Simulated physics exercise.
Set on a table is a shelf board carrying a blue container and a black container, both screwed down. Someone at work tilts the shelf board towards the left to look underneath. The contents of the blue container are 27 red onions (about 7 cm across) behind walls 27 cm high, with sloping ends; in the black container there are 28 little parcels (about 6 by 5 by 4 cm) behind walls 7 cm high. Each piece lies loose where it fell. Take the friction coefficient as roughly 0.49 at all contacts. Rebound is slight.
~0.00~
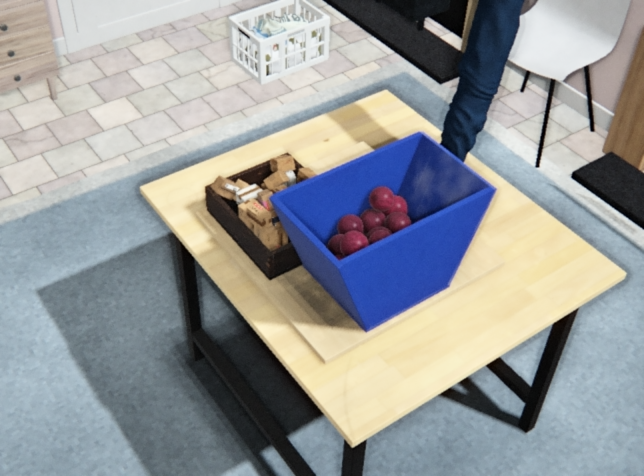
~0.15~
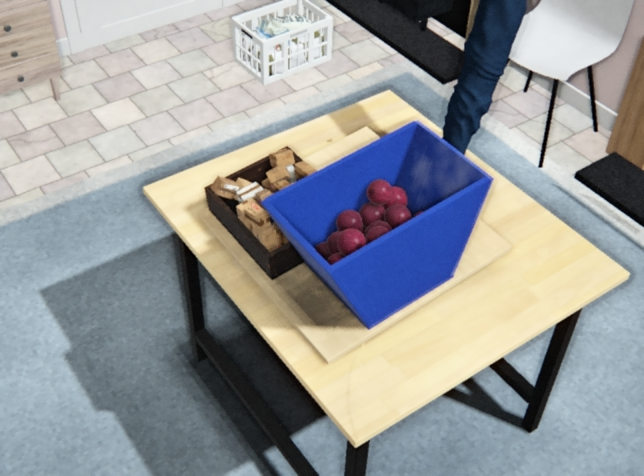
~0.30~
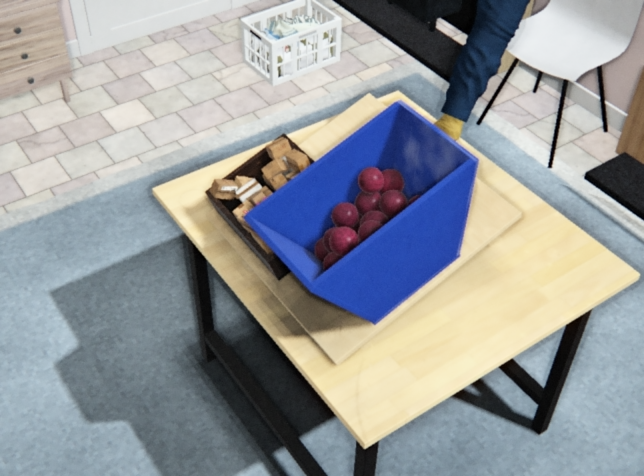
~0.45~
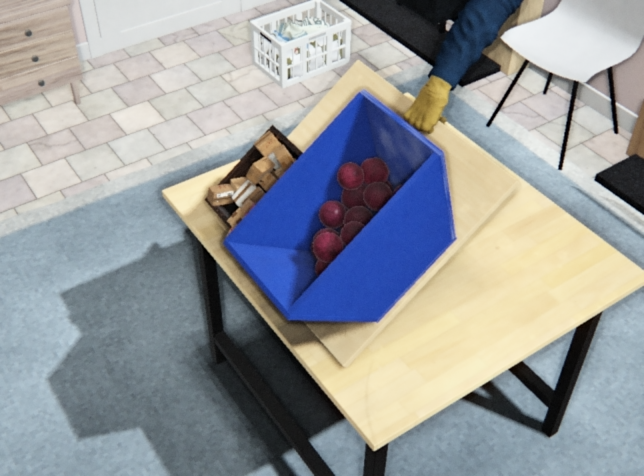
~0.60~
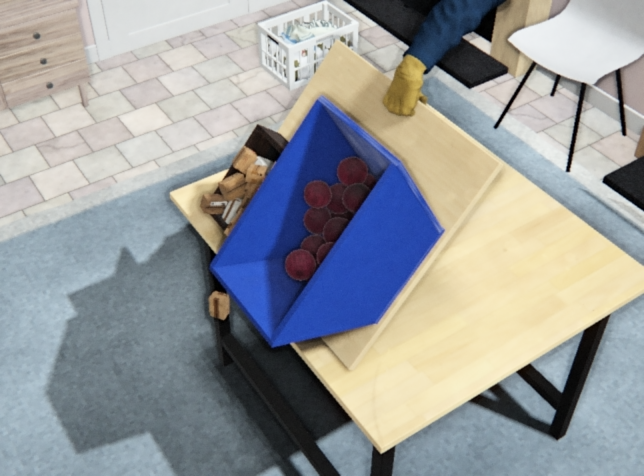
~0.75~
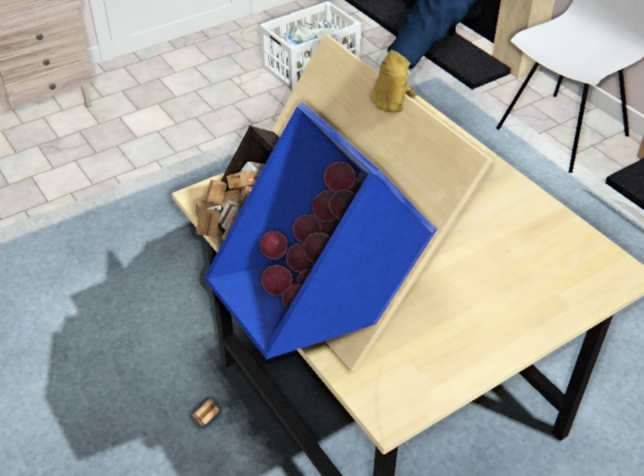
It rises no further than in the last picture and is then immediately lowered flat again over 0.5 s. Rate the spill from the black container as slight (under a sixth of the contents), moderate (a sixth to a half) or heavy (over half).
Moderate.
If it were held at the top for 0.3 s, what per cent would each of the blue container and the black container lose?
With that change, blue container sheds 0 percent and black container sheds 10 percent.
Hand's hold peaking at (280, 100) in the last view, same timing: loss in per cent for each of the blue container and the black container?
In that setup the blue container sheds 90 per cent of its load, while the black container sheds 80 per cent.
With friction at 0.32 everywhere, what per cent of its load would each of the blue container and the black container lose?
In that case the blue container sheds 0 per cent, while the black container sheds 20 per cent.
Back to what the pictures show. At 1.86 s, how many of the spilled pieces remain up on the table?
Around 1 of them.
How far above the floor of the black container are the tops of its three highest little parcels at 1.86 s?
It reaches close to 10 cm.
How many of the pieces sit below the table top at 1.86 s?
Count: Roughly 6.
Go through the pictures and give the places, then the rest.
In the first picture (places track the rim corner closest to us here, unless another is named; the camera pans a little), black container (by its farthest rim corner) (285, 155); blue container (341, 263); tipped 0°; all still inside.
Black container (285, 149); blue container (333, 268); tipped 6°, in the second picture.
Black container (281, 137); blue container (313, 285); tipped 19°, in the third picture.
Blue container (289, 313); tipped 36°, in the fourth picture.
Blue container (272, 340); tipped 49°; 1 out, the lowest parcel at (219, 305), in the fifth picture.
Blue container (266, 352); tipped 55°; 1 out, the lowest parcel at (206, 413), in the sixth picture.
After 0.93 s, tilt 39°; the blue container has all 27 and the black container is down by 4 of 28.
After 1.15 s, tilt 6°; the blue container has all 27 and the black container is down by 7 of 28.
After 1.46 s, tilt 0°; the blue container has all 27 and the black container is down by 7 of 28.
Outcome (at 1.86 s), the blue container has all 27 and the black container is down by 7 of 28. Asked share, 7 of 28, 25 per cent.
